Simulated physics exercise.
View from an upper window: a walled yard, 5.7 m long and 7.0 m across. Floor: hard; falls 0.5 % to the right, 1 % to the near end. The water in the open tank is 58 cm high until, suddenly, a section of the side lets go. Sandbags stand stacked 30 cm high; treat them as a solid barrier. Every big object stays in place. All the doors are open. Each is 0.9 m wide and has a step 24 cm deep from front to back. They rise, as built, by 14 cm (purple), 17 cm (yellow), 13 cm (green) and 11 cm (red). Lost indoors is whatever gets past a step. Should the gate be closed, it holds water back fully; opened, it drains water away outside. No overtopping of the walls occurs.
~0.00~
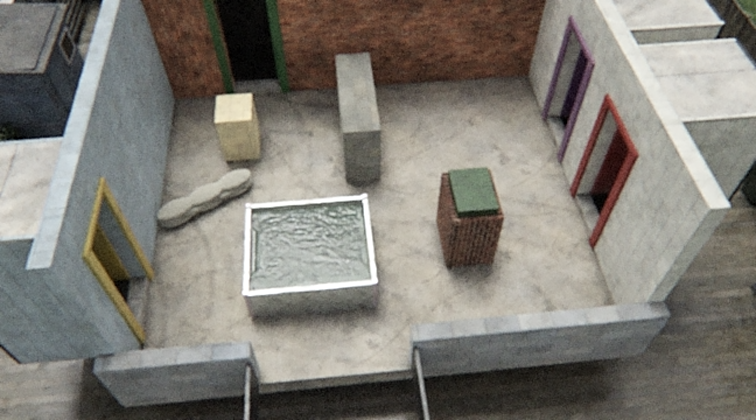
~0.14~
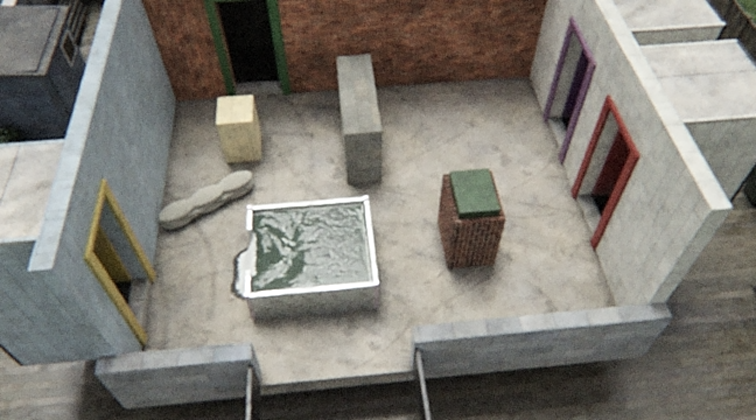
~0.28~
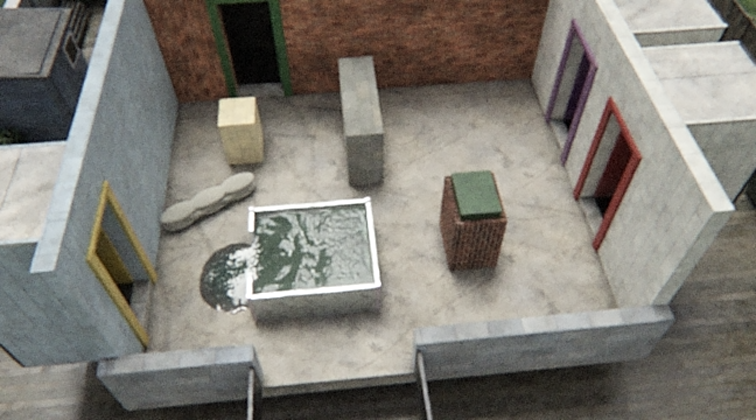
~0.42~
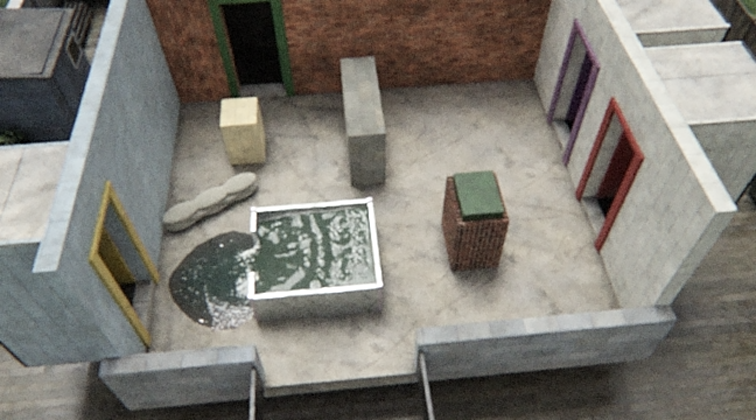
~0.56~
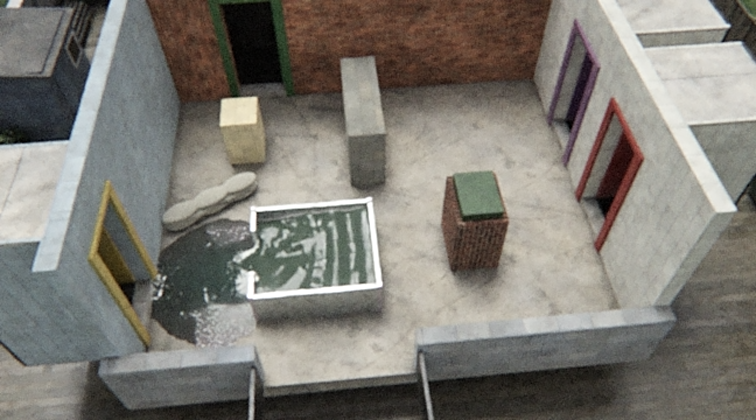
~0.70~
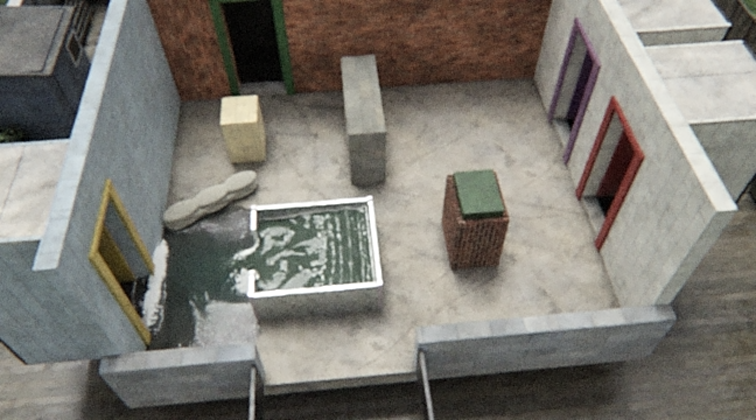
Water pours from the left side of an open tank and spreads to the yellow door.
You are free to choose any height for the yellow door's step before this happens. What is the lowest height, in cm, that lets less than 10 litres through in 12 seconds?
About 26 cm.
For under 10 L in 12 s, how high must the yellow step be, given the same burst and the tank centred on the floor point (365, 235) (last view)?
Roughly 16 centimetres.
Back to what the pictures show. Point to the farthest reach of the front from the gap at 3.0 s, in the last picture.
Around pixel (181, 105).
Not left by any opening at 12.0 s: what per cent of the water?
About 80 %.
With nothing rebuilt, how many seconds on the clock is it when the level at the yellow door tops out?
Around 1.6 seconds.
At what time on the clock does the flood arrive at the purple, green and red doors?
For purple it's 7.5 s, for green 4.0 s, and for red 6.0 s.
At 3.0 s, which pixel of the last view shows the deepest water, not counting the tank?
Around pixel (143, 380).
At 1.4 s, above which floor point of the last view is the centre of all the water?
It lies near (272, 275) in the last picture.
After 1.4 s water covers 15 % of the floor, deepest (36 cm) near (143, 380); 27 cm at the yellow door, 21 litres in over its 17 cm step.
After 3.0 s water covers 25 % of the floor, deepest (26 cm) near (143, 380); 19 cm at the yellow door, 68 litres in over its 17 cm step.
After 12.0 s water covers 80 % of the floor, deepest (8 cm) near (524, 345); 6 cm at the yellow door, 75 litres in over its 17 cm step.
At the yellow door as built, the water arrived by 0.6 s and peaked near 28 cm at 1.6 s.
Run again over the same 12 s with other heights there, 32 litres in over 21.5 cm, 1 litre over 29.5 cm. The limit of 10 litres is kept from about 26 cm up.
